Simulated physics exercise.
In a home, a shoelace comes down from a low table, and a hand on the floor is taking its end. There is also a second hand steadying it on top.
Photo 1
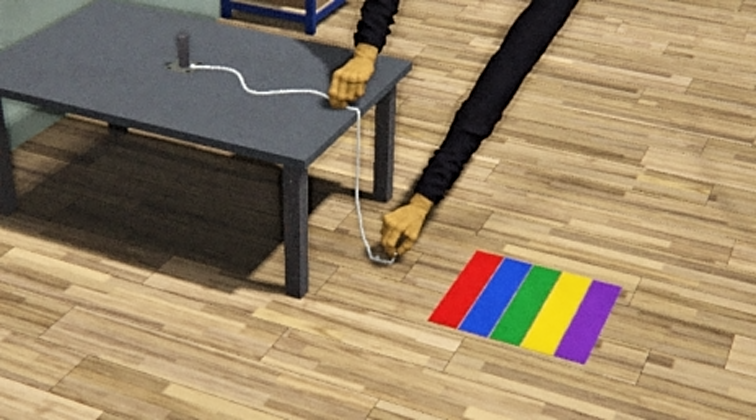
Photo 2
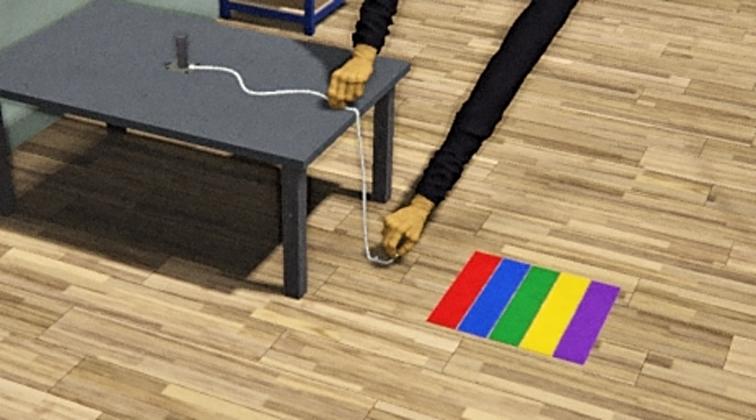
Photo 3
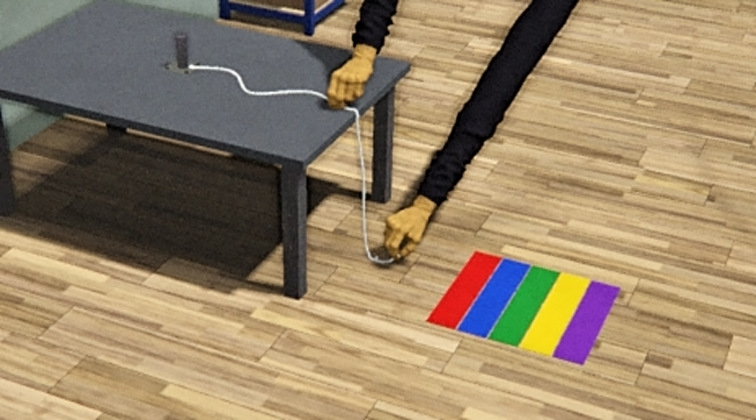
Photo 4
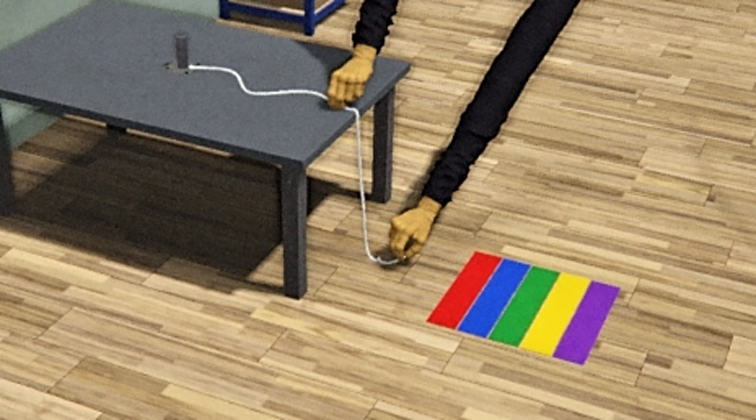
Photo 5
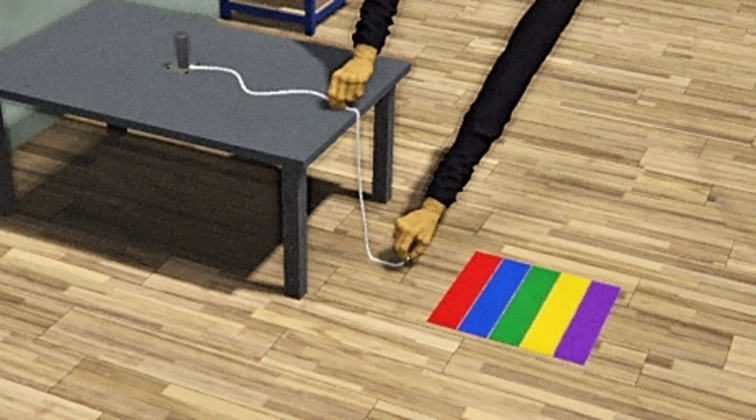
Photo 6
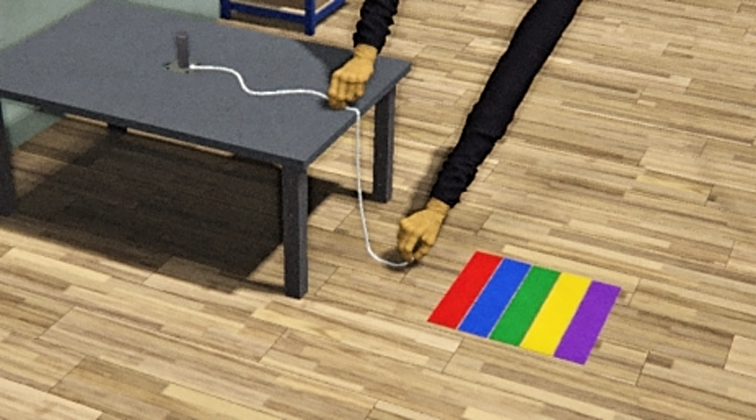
A white cord hangs from the edge of a low gray table, its lower end pinched by a hand at the floor, which slides it slightly right toward a mat of red, blue, green, yellow and purple stripes. Another hand stays on the cord at the table's edge throughout.
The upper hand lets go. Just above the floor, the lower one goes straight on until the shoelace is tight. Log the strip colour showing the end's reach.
Reach: Green strip.
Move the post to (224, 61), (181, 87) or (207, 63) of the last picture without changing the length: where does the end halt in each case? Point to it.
Try by try, around (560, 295), (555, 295) and (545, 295).
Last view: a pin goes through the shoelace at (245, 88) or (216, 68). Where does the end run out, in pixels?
Per try (px): (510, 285), (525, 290).
A little later, end near (470, 274); over red.
Next, end near (508, 283); over blue.
When it is tight, end near (530, 289); over green. It halts on the green strip.
